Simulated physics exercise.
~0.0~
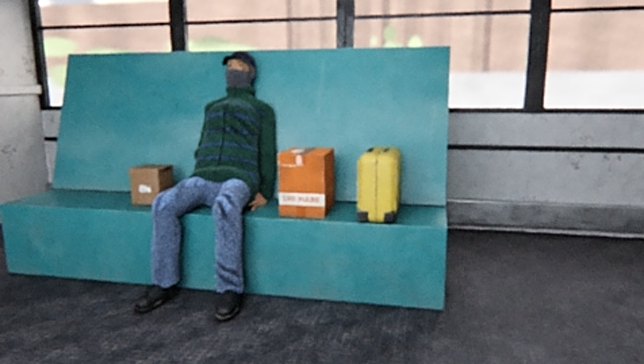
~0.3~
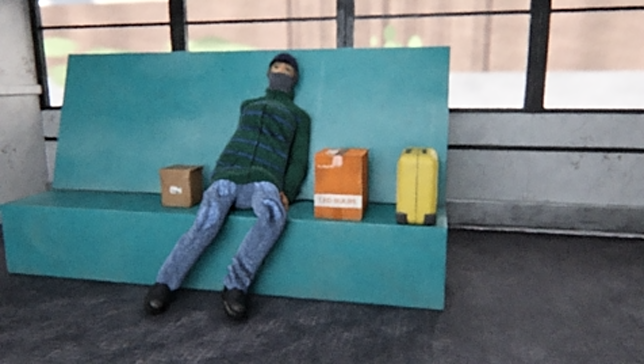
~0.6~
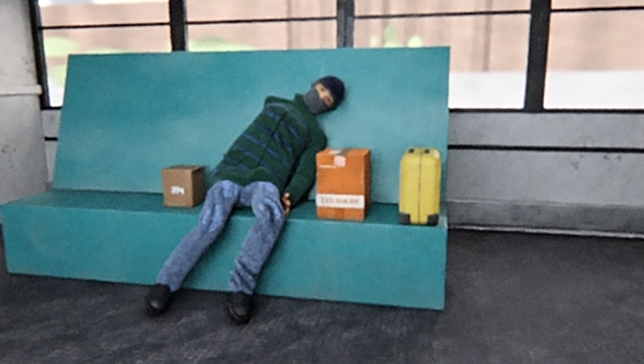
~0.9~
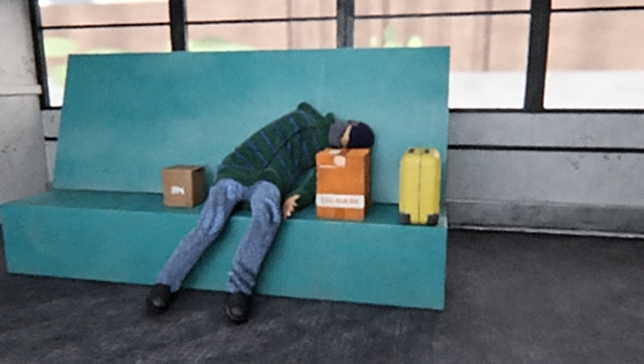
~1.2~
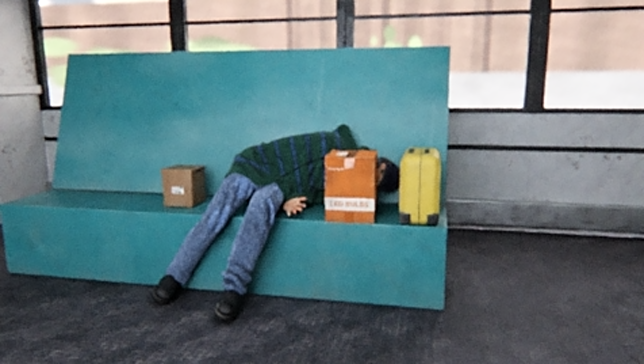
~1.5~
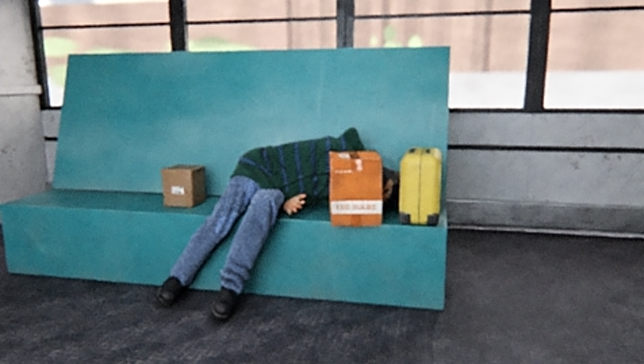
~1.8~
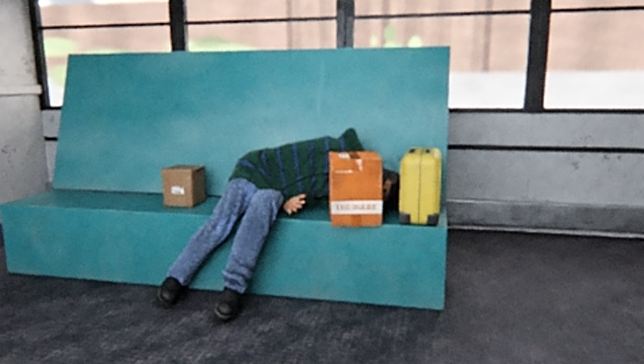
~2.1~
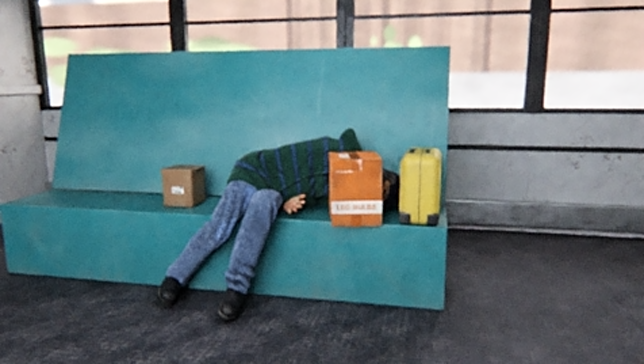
A person in a green striped sweater slumped sideways to the right on a teal bench as the boxes and yellow case slid slightly right, then sank down behind the orange box and lay still, with everything still upright on the seat.
